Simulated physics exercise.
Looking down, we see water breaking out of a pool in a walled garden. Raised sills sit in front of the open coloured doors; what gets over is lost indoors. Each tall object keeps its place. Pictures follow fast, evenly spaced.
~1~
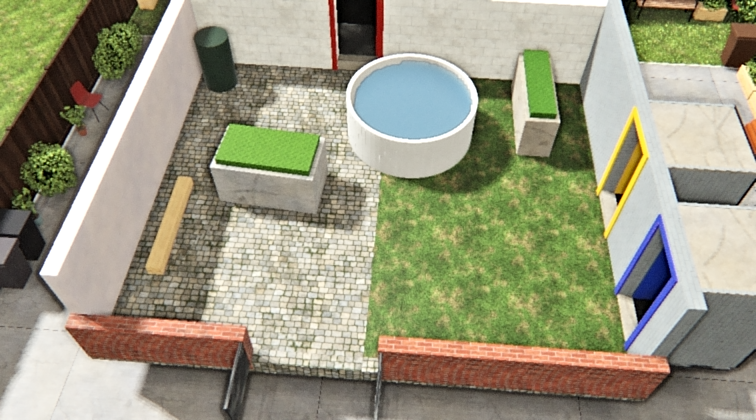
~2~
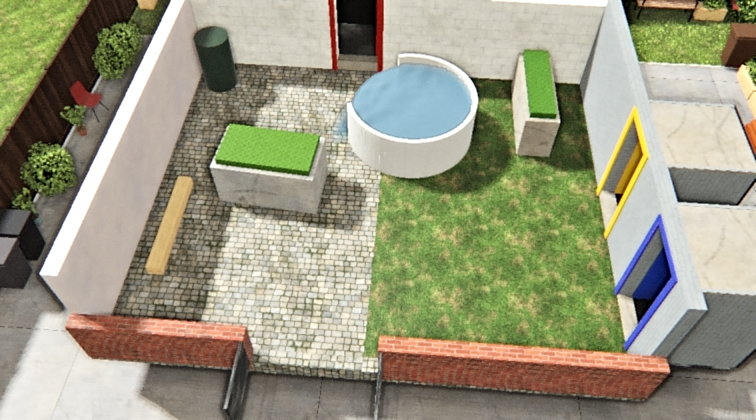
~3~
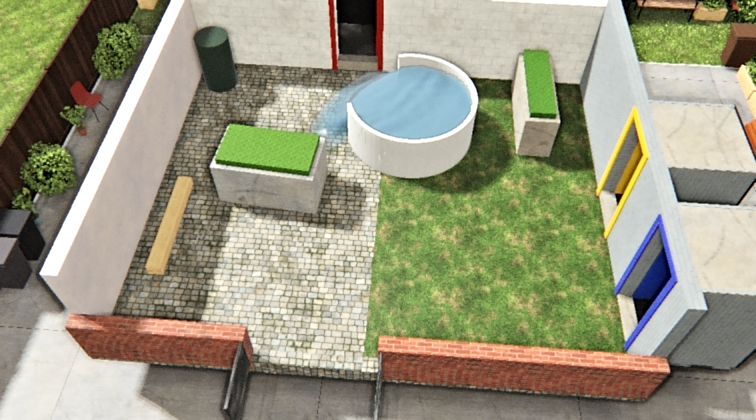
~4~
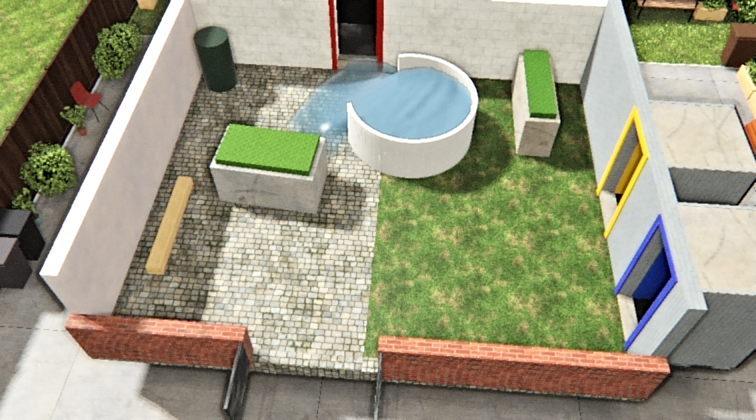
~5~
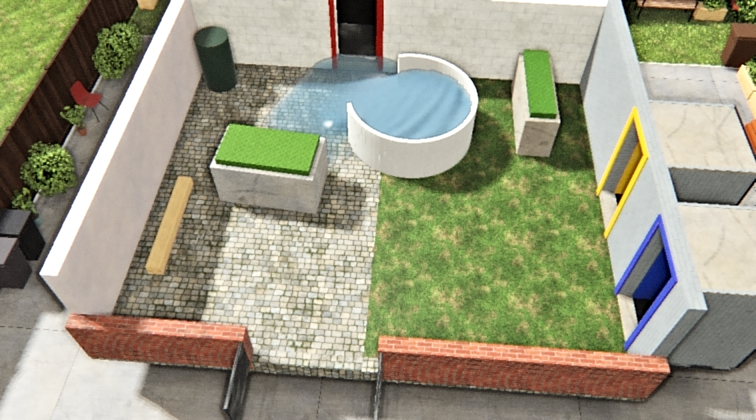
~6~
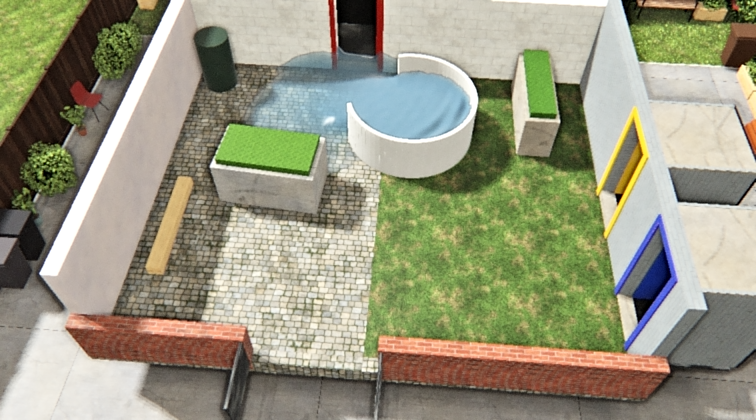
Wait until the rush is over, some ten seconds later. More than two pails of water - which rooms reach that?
The yellow door falls short; the red door reaches it; the blue door falls short.
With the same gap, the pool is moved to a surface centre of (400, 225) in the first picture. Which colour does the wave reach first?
I'd go with the door marked red.
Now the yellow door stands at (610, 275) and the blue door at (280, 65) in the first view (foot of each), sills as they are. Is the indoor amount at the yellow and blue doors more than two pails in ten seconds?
First the yellow door, which stays on the safe side, then the blue door, which crosses the line.
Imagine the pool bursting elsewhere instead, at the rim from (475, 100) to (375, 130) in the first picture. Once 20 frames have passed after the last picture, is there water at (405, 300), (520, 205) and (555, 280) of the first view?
Taken one by one: Sodden, then sodden, then sodden.
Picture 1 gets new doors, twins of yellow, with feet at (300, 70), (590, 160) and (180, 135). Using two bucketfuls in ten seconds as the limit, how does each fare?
So it goes runs above, then runs below, then runs above.
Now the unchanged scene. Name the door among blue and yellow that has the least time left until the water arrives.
Answer: The blue one.
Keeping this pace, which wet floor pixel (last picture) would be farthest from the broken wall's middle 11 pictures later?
Farthest reach: About (145, 228).
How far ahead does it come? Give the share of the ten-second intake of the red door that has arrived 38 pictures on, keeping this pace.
Working it through, I arrive at 100 %.
A moment on, water covers 25 % of the floor; the yellow door not reached, the red door over two buckets in, the blue door not reached.
Next, water covers 25 % of the floor; the yellow door not reached, the red door far over two buckets in, the blue door not reached.
Then, water covers 40 % of the floor; the yellow door not reached, the red door far over two buckets in, the blue door not reached.
Later, water covers 65 % of the floor; the yellow door not reached, the red door far over two buckets in, the blue door not reached.
In the end, water covers 95 % of the floor; the yellow door not reached, the red door far over two buckets in, the blue door under two buckets in.
